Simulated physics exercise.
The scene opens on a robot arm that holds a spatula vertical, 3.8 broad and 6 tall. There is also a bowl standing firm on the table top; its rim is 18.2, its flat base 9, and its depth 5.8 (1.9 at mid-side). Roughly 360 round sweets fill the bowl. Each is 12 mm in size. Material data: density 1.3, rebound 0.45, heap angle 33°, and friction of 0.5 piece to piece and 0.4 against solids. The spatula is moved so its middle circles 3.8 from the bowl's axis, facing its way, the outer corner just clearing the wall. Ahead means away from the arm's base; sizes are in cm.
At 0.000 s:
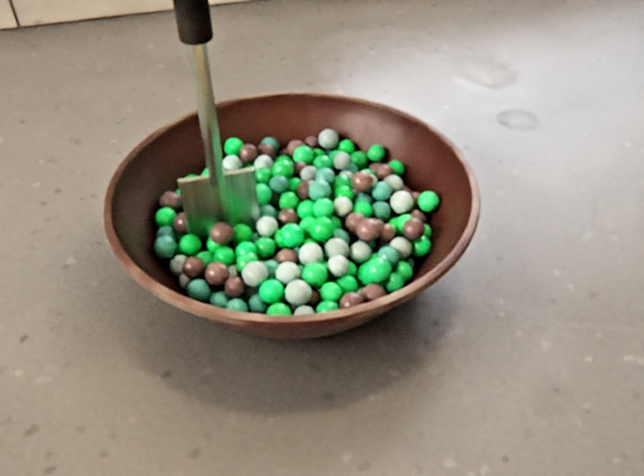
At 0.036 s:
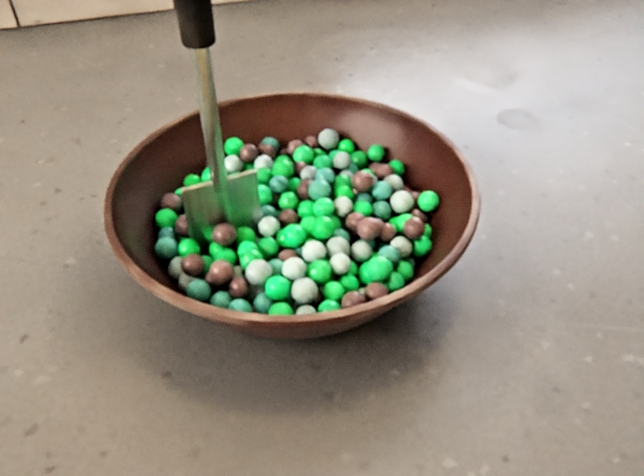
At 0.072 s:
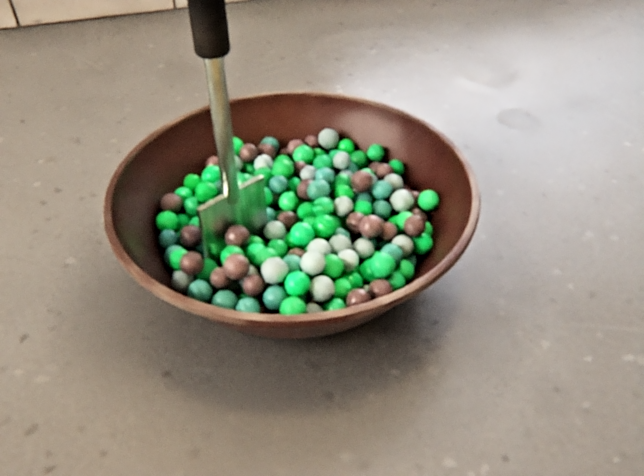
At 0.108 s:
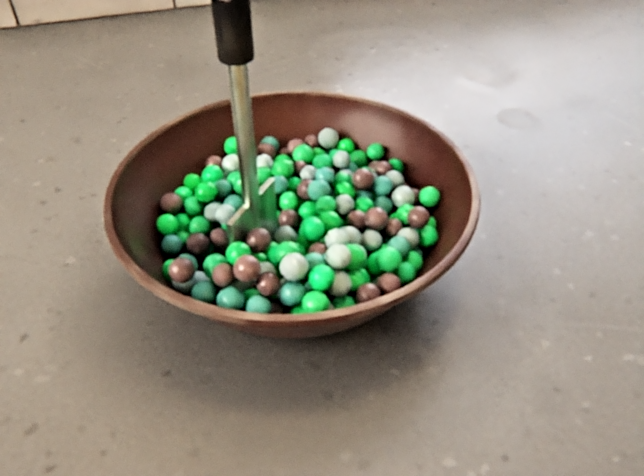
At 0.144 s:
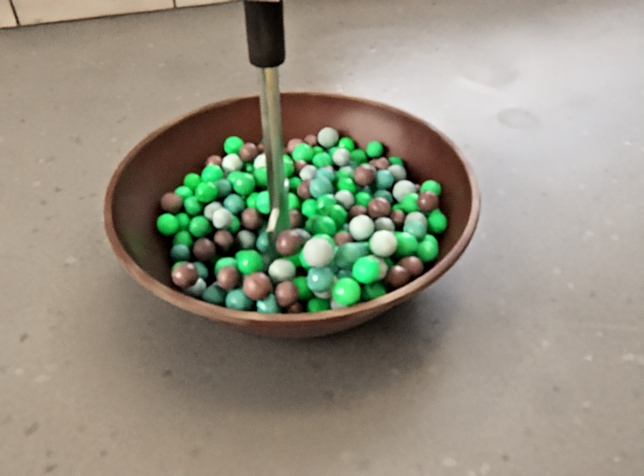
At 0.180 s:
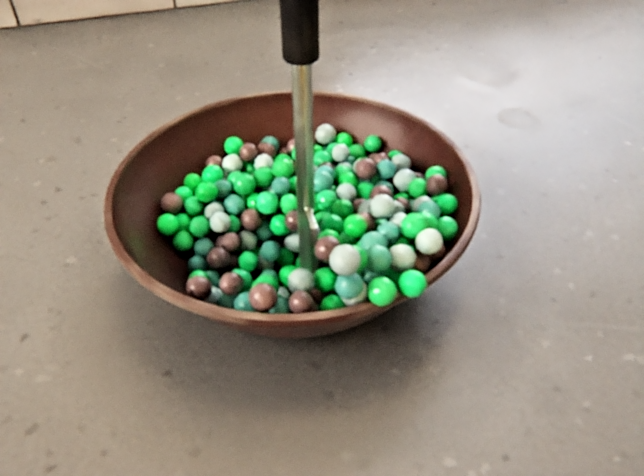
In this clip, a vertical spatula with a black handle sweeps rightward through green, white, teal and brown balls in a brown bowl, turning as it goes and pushing some of them up toward the bowl's right front rim.
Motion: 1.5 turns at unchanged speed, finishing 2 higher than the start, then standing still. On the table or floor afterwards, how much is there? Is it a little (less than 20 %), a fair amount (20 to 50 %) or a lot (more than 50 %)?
A little, less than 20 %.
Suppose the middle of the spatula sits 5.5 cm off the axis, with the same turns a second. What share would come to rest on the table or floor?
Then about 15 %.
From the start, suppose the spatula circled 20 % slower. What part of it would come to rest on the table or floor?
10 %.
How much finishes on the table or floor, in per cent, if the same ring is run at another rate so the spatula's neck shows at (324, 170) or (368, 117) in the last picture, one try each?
First try: Around 15 %; second try: Around 45 %.
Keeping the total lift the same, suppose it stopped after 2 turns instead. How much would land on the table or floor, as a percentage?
About 20 per cent.
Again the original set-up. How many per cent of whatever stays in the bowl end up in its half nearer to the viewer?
Roughly 45 per cent.
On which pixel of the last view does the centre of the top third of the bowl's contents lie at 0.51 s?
Centre estimate: Approx. (247, 144) px.
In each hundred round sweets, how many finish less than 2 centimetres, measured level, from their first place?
I'd put it at about 10 in a hundred.
By 0.51 s, 264° round, highest piece 8 above the table; 328 in the bowl, 34 on the table or floor, 2 in flight or on the tool.
By 0.84 s, 81° round, highest piece 7 above the table; 319 in the bowl, 43 on the table or floor, 2 in flight or on the tool.
By 1.20 s, 180° round, highest piece 6 above the table; 318 in the bowl, 46 on the table or floor.
By 1.90 s, 180° round, highest piece 6 above the table; 318 in the bowl, 46 on the table or floor.
Final count, 318 in the bowl, 46 on the table or floor. That is 13 % on the table or floor.
